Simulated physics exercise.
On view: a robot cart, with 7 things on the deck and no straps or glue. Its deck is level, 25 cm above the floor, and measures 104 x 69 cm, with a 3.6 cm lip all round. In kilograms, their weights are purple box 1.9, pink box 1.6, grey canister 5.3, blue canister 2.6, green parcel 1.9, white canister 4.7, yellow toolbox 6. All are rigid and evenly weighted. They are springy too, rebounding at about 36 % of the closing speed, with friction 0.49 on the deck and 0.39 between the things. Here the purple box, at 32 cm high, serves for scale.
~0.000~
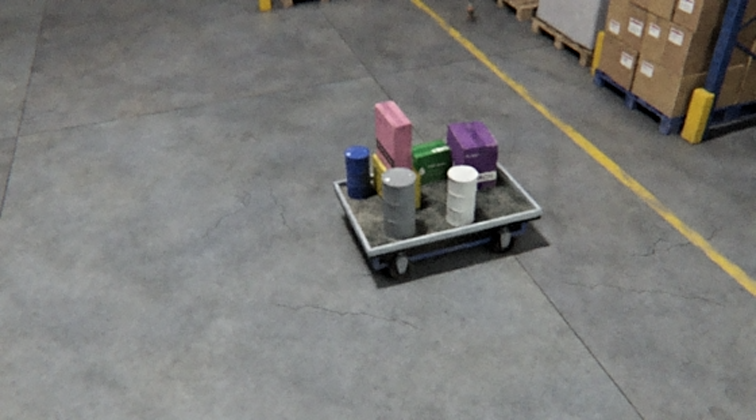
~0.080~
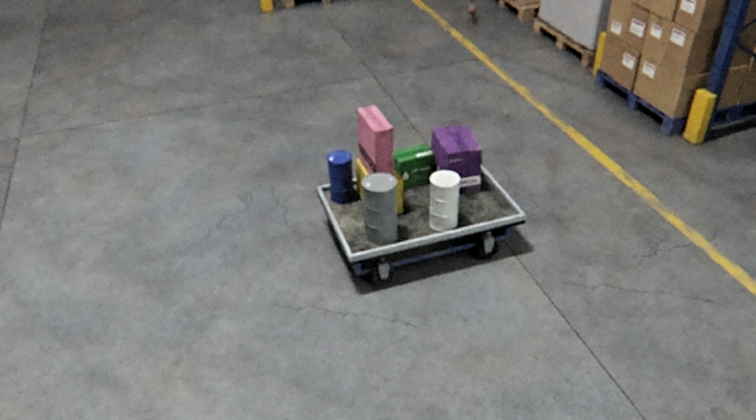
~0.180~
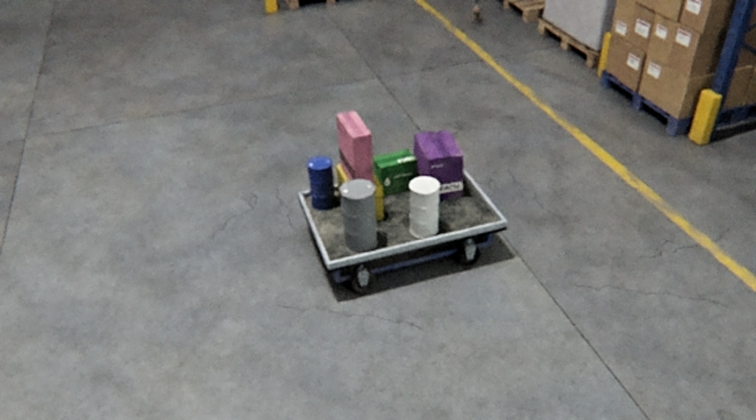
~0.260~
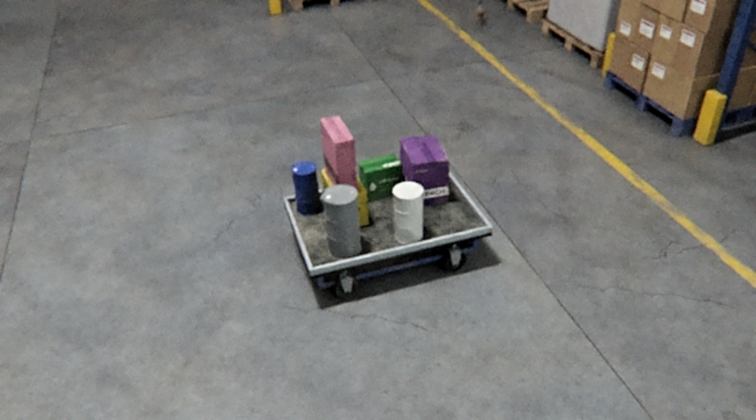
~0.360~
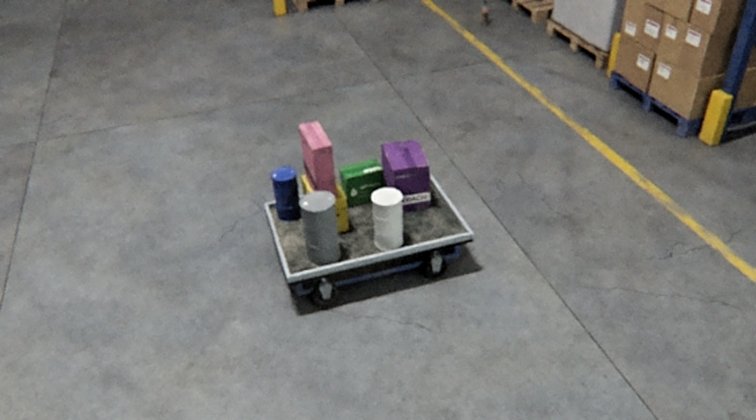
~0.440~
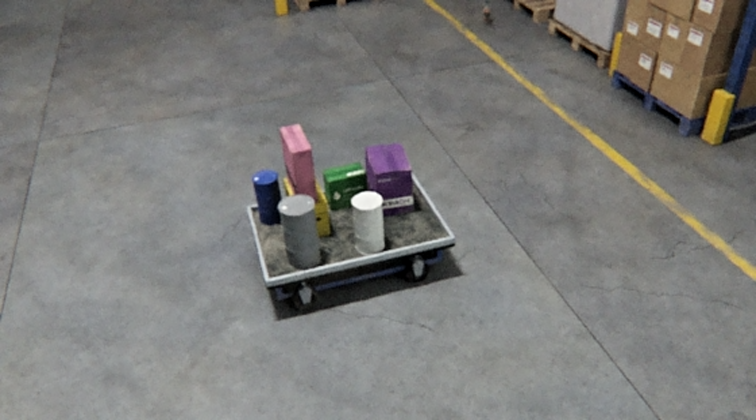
At first, a flat cart carrying pink, purple and green boxes, a yellow case, and blue, grey and white canisters sits near the middle of a warehouse floor. It then rolls steadily a short way left and slightly toward the viewer, its load staying upright and keeping much the same arrangement.
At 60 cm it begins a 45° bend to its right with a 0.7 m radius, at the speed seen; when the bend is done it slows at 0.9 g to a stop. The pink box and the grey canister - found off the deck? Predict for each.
Prediction: The pink box is off the deck, the grey canister is off the deck.
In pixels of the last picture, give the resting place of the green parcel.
Look near (232, 159) and you'll find it.
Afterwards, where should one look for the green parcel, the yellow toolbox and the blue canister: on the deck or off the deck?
Well, the green parcel does not come off, the yellow toolbox does not come off, and the blue canister does come off.
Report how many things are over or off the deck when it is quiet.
So, 4 in all.
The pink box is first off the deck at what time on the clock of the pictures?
Answer: About 1.4 s.
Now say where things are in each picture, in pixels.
Cart 0 cm along; pink box (393, 140); grey canister (399, 205), in the first picture.
Cart 12 cm along; green parcel (413, 167); white canister (444, 201), in the second picture.
Cart 27 cm along; purple box (438, 165), in the third picture.
Cart 39 cm along; blue canister (306, 189); green parcel (381, 178), in the fourth picture.
Cart 54 cm along; white canister (388, 219), in the fifth picture.
Cart 66 cm along; pink box (299, 165); grey canister (300, 233), in the sixth picture.
After 0.74 s, cart 111 cm along, turned 30°; grey canister leaning 26° near (200, 216); pink box slid 18 cm near (222, 163); blue canister leaning 20°.
After 1.24 s, cart 158 cm along, turned 45°, stopped; grey canister and blue canister now off the deck; pink box leaning 22° near (142, 133); white canister leaning 33°.
After 1.54 s, cart 158 cm along, turned 45°, stopped; pink box now off the deck; white canister on its side; yellow toolbox slid 15 cm.
At rest (2.2 s), off the deck, pink box, grey canister and blue canister; tipped over on the deck, white canister; not toppled but over 10 cm from the start, purple box, green parcel and yellow toolbox.
